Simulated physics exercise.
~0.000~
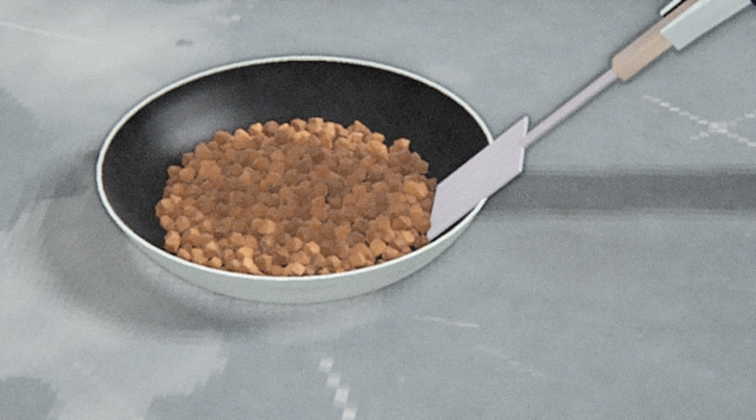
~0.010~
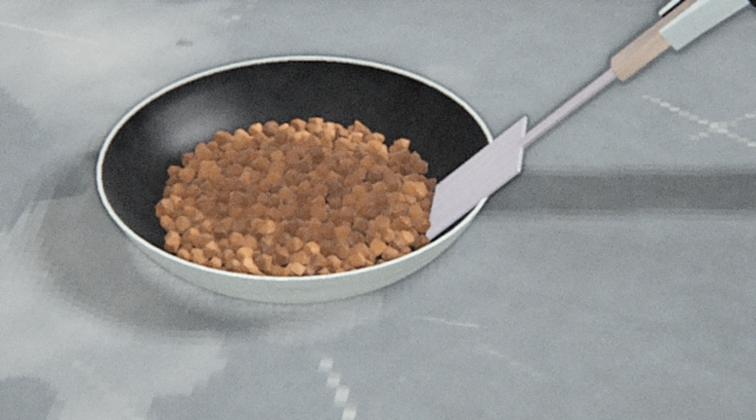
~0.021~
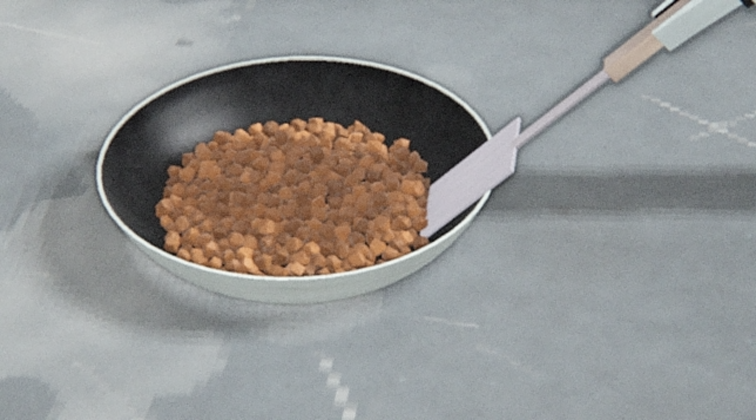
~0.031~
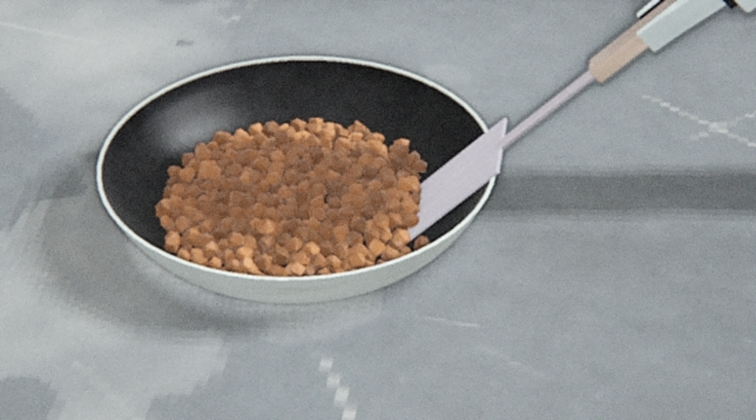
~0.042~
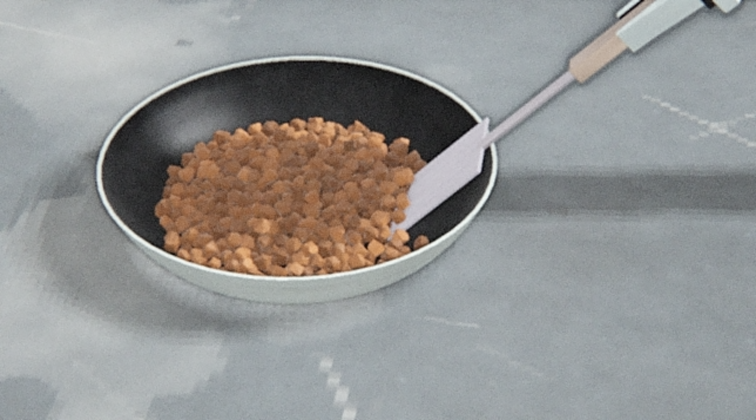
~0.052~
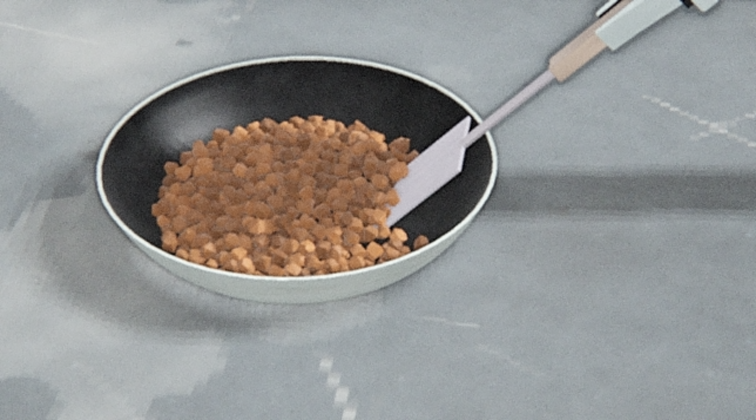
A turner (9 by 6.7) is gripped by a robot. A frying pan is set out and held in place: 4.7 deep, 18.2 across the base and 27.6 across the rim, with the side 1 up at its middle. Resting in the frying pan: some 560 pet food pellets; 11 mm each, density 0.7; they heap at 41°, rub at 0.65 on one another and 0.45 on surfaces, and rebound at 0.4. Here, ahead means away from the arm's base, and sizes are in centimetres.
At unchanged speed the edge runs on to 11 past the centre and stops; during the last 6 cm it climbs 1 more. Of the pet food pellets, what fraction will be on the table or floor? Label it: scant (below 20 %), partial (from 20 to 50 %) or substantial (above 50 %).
Partial (from 20 to 50 %).
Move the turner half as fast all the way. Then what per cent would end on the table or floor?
Estimated result: Some 20 %.
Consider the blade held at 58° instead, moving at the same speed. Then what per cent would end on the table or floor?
That gives about 30 in a hundred.
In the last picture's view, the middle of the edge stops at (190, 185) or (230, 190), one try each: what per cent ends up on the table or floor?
Estimates, in order: 15 % and 5 %.
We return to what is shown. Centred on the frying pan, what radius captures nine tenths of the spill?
I'd estimate close to 45 centimetres.
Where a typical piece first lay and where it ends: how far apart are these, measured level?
I'd estimate close to 5 centimetres.
After 0.10 s, sloping 47°, highest piece 7 above the table; 563 in the frying pan.
After 0.14 s, sloping 47°, highest piece 8 above the table; 563 in the frying pan.
After 0.36 s, sloping 47°, highest piece 18 above the table; 374 in the frying pan, 58 on the table or floor, 131 on the blade or in flight.
After 1.41 s, sloping 47°, highest piece 5 above the table; 374 in the frying pan, 189 on the table or floor.
In the end, 374 in the frying pan, 189 on the table or floor. That is 34 % on the table or floor.
